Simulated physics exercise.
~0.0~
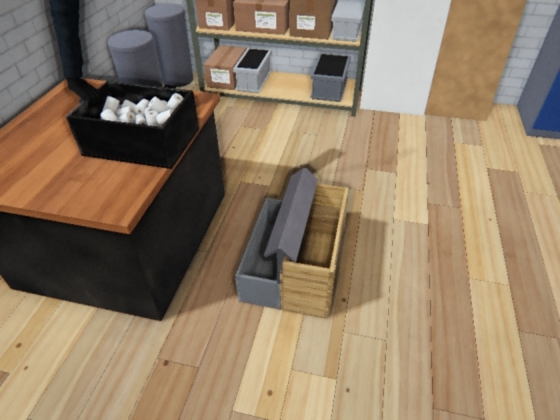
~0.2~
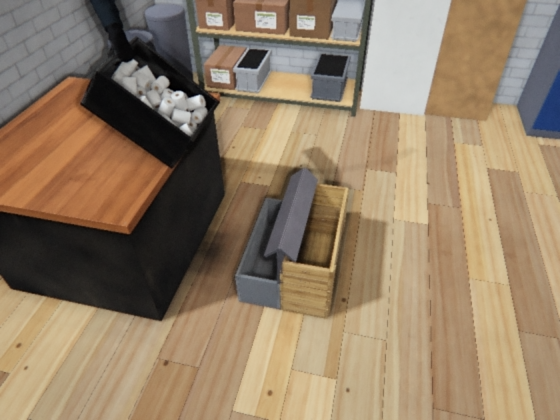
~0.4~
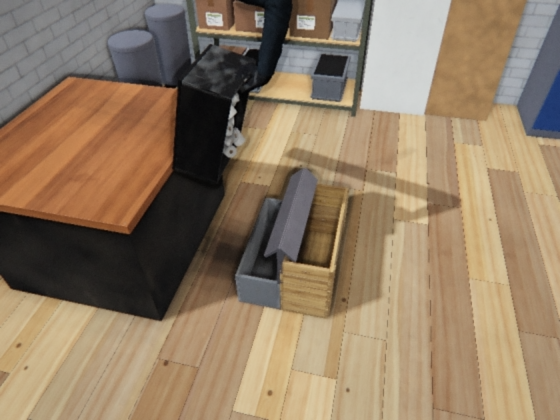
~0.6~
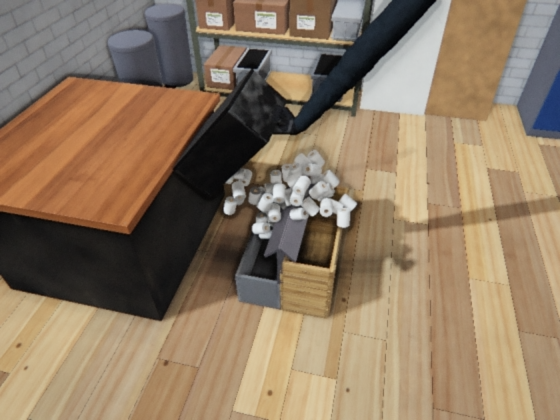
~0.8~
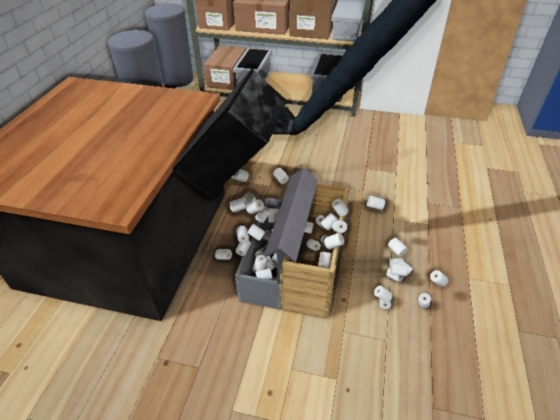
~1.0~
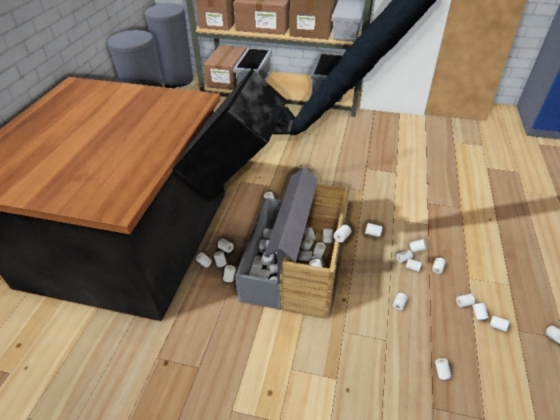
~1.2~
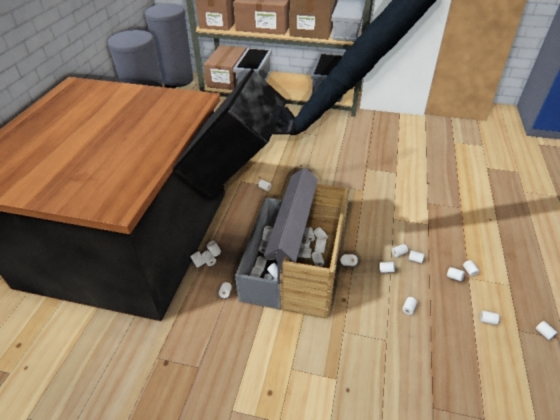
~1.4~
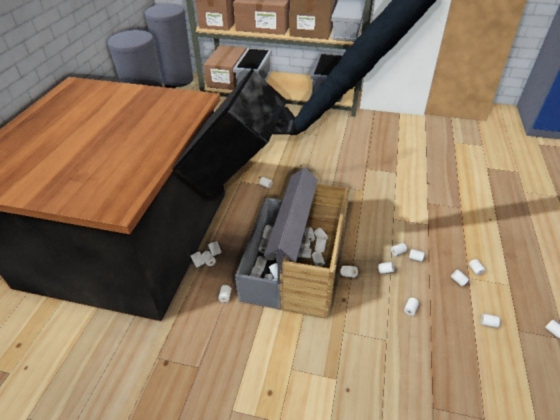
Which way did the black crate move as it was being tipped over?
The black crate moved to the right, going over the end of the bench as it tipped.
